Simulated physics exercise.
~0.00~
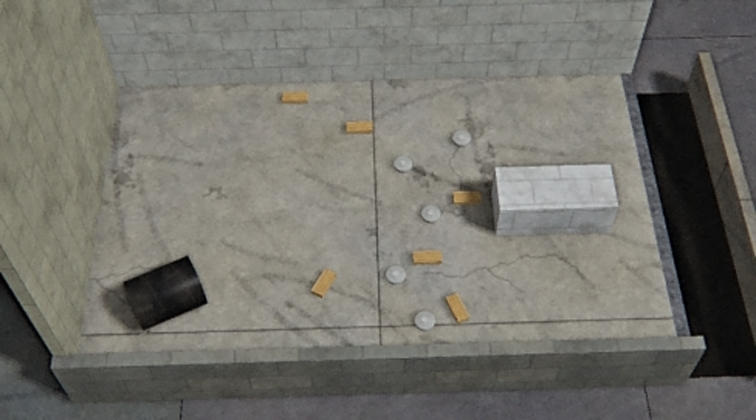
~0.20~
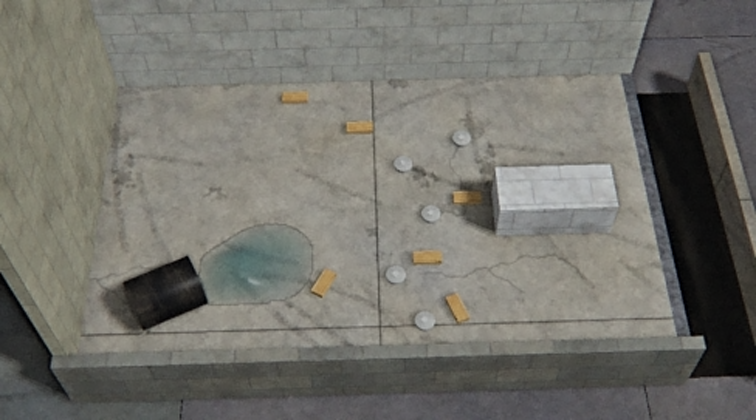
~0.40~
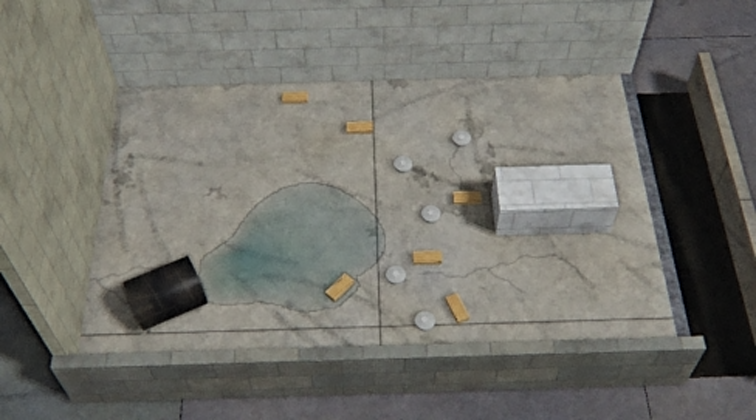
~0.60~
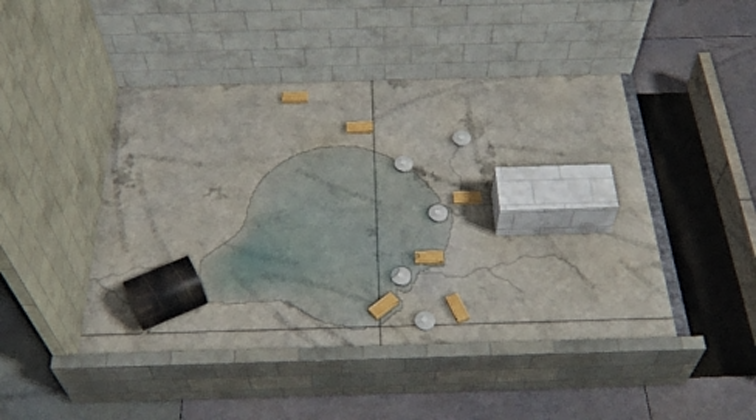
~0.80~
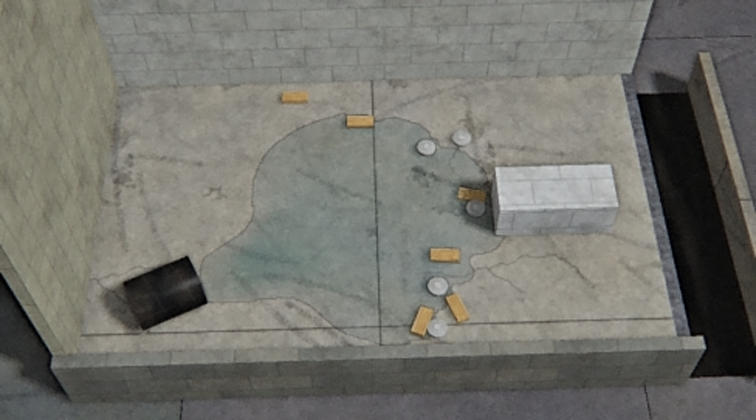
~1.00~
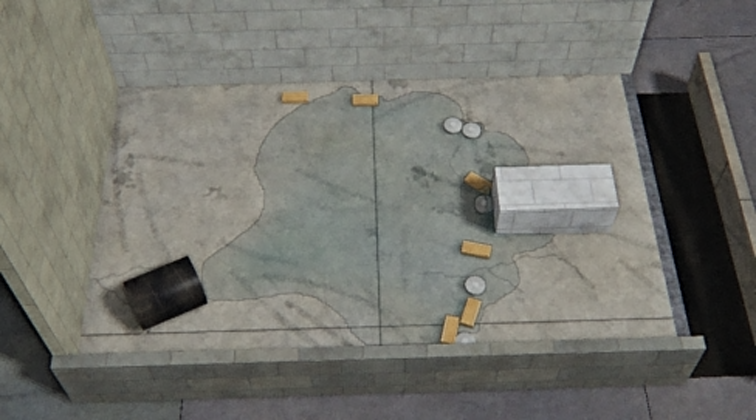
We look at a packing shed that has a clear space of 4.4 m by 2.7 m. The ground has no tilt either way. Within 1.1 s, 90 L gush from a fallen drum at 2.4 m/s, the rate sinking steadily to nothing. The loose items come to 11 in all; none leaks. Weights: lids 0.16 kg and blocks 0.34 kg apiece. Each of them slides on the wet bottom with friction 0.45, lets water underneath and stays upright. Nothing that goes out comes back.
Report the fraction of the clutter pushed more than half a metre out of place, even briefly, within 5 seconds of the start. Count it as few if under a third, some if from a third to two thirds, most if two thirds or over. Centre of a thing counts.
Most.
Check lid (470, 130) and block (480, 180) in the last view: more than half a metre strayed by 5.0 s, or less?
In order: Beyond the mark, beyond the mark.
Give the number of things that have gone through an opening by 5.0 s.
Count: 8.
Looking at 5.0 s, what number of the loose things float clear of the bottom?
Count: 0.
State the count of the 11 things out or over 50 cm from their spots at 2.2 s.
By my reckoning, 10.
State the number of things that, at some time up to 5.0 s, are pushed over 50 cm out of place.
I count 10.
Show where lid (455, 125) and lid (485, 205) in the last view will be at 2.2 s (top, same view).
First one near (584, 75), second near (565, 140).
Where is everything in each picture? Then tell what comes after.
A block at (324, 282) rests on the ground; a lid at (396, 274) rests on the ground; water covers 0.0 m2; 0 of 11 have shifted, in the first frame.
A block at (324, 282) rests on the ground; a lid at (396, 274), on the bottom; water covers 0.5 m2; 0 of 11 have shifted, in the second frame.
A block at (340, 286) rests on the ground, 13 cm from its start; a lid at (396, 274), on the bottom; water covers 1.1 m2; 1 of 11 have shifted, in the third frame.
A block at (384, 305), on the bottom, 50 cm from its start; a lid at (401, 276) rests on the ground, 4 cm from its start; 2.1 m2 under water; 2 of 11 have shifted, in the fourth frame.
A block at (422, 320) rests on the ground, 81 cm from its start; a lid at (438, 286) rests on the ground, 33 cm from its start; water covers 3.2 m2; 7 of 11 have shifted, in the fifth frame.
A block at (450, 329) rests on the ground, 103 cm from its start; a lid at (475, 285) floats, 61 cm from its start; 4.1 m2 under water; 10 of 11 have shifted, in the sixth frame.
After 1.4 s 9 of 11 are over 50 cm from their spots; 7 afloat.
After 2.2 s 10 of 11 are over 50 cm from their spots; 6 afloat.
After 3.5 s 10 of 11 are over 50 cm from their spots; 0 afloat.
After 5.0 s 10 of 11 are over 50 cm from their spots, and 10 have been at some point; 0 afloat.
